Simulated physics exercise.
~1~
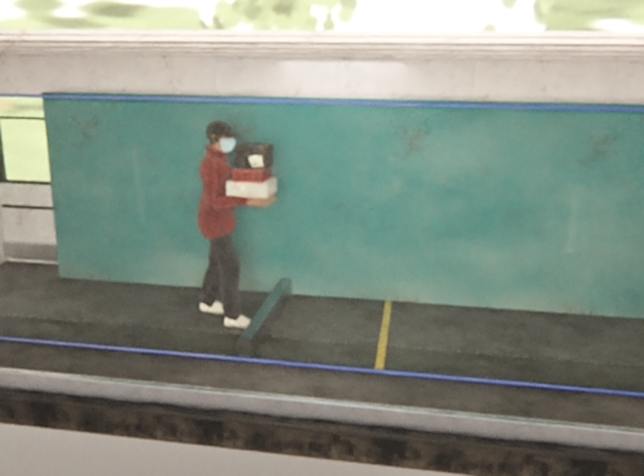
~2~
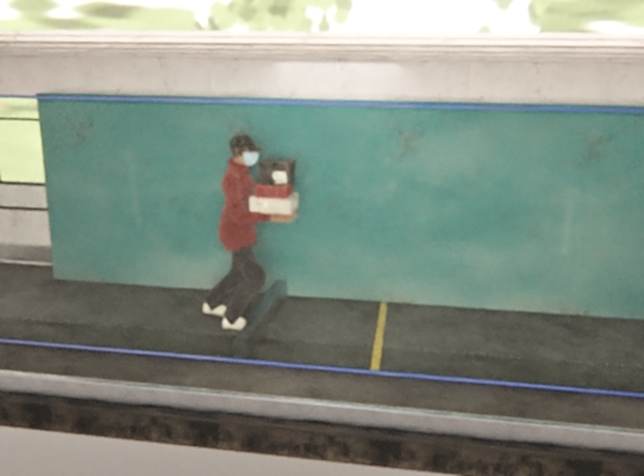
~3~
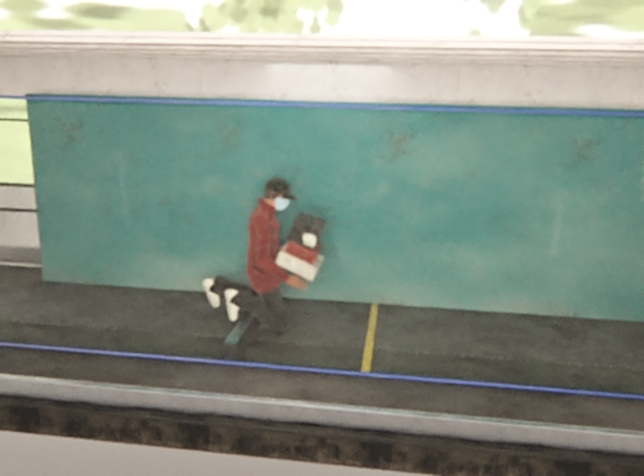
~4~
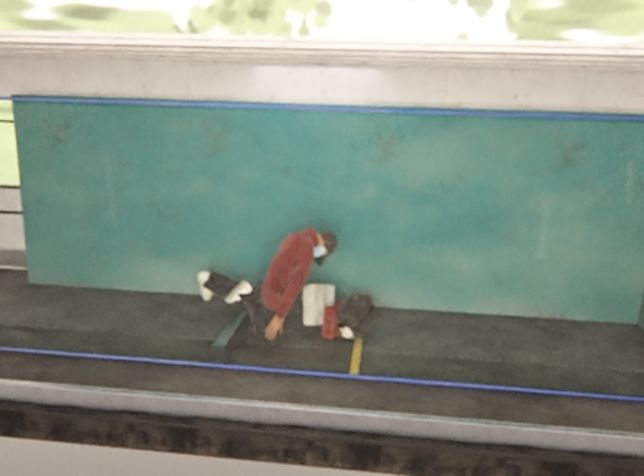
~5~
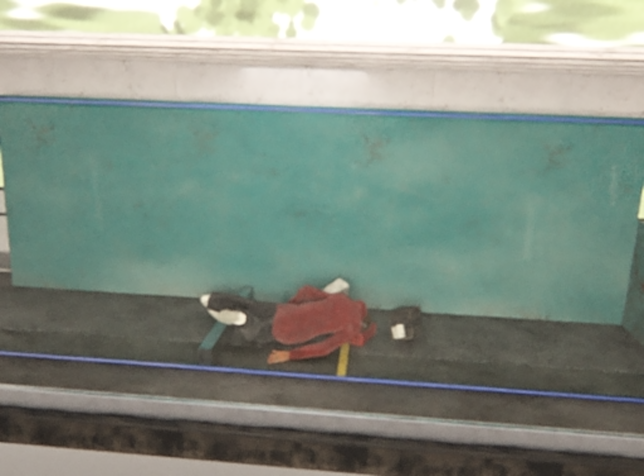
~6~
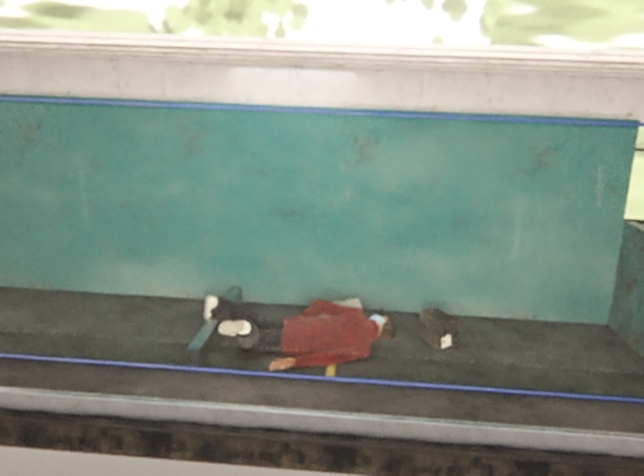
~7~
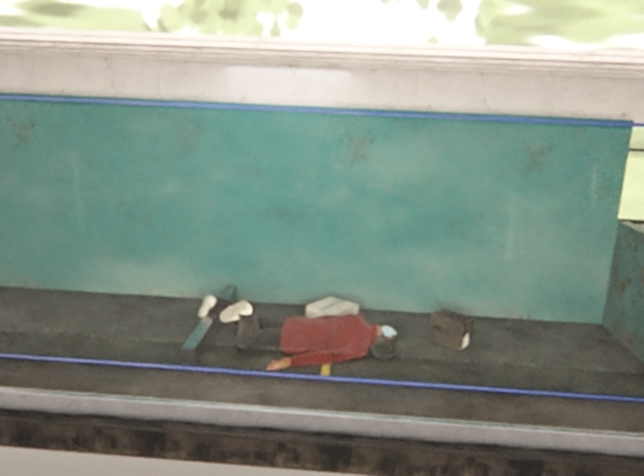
Masked courier carrying stacked parcels pitching forward over a low rail, boxes tumbling, then lying face down across the yellow line.
